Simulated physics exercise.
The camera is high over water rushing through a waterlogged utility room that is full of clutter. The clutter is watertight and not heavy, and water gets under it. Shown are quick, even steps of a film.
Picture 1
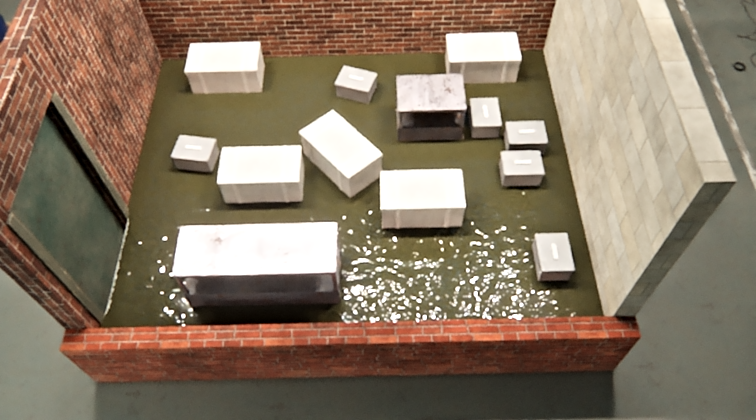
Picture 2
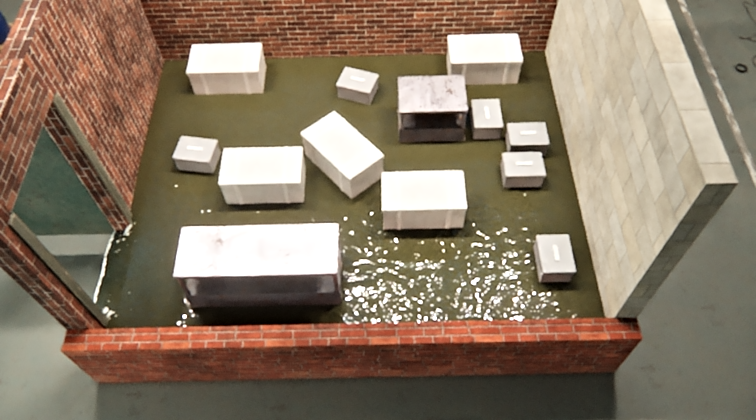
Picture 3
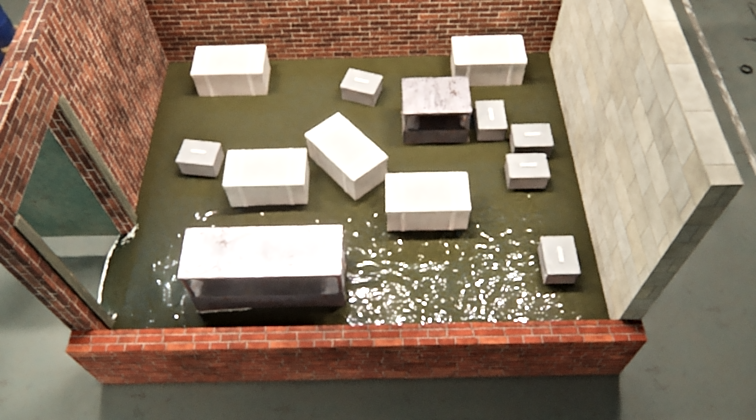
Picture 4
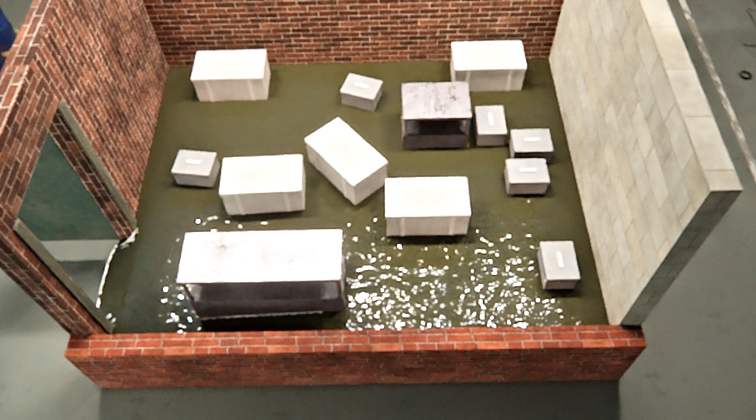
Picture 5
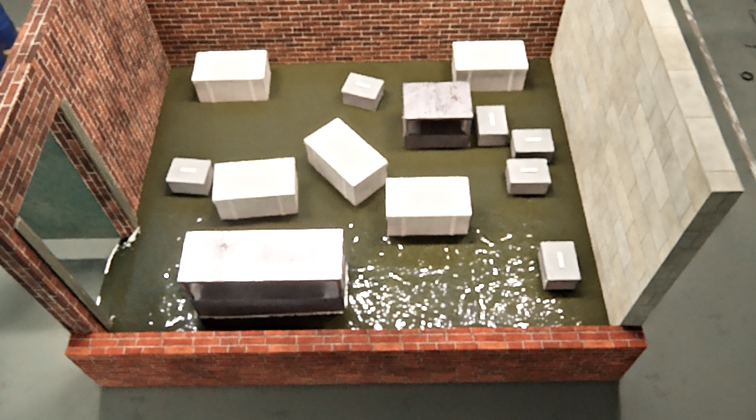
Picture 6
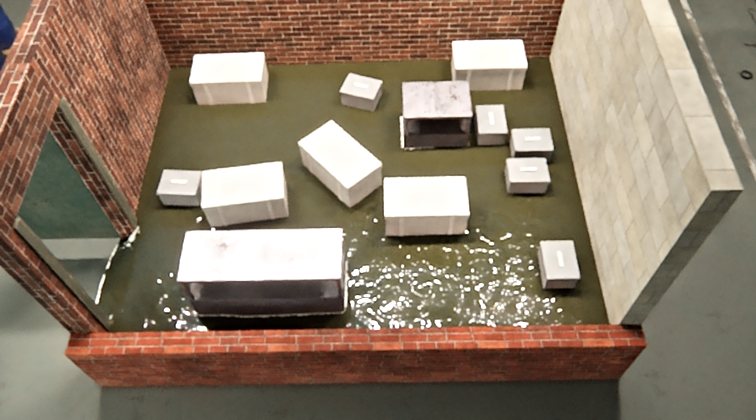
Water spreads in ripples from an opening in the left brick wall, seen from high above a flooded, walled room with a pale slab wall at right. White and grey boxes of several sizes stand about the murky green floor, a long white-topped one at front left. The view shifts very slightly early on, then a white box left of centre and the small grey one beside it drift a little left, and the tilted middle box edges left.
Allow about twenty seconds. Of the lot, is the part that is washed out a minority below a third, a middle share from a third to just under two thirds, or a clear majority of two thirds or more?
The fraction that goes is likely to be a third up to two thirds.
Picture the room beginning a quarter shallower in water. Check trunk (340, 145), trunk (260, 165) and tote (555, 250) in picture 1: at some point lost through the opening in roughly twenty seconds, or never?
In turn: Swept away, swept away, remains.
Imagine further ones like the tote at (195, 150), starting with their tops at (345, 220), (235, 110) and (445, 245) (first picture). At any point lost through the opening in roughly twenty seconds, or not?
Copy by copy, in the order given: Swept away, swept away, not carried off.
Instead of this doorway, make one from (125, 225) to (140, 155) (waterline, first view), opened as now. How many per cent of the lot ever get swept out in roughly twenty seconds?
I reckon 50 percent.
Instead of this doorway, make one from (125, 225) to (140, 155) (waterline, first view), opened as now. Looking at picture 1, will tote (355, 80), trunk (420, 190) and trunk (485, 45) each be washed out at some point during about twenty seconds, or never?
Item one: Leaves; item two: Leaves; item three: Remains.
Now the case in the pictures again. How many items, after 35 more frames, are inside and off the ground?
Counting them up gives 7.
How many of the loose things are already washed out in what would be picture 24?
The number is 2.
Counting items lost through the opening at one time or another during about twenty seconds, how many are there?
Tally: 5.
A moment on, 1 of 11 are out; 10 afloat.
Next, 2 of 11 are out; 9 afloat.
Later, 4 of 11 are out; 7 afloat.
In the end, 5 of 11 are out; 6 afloat.
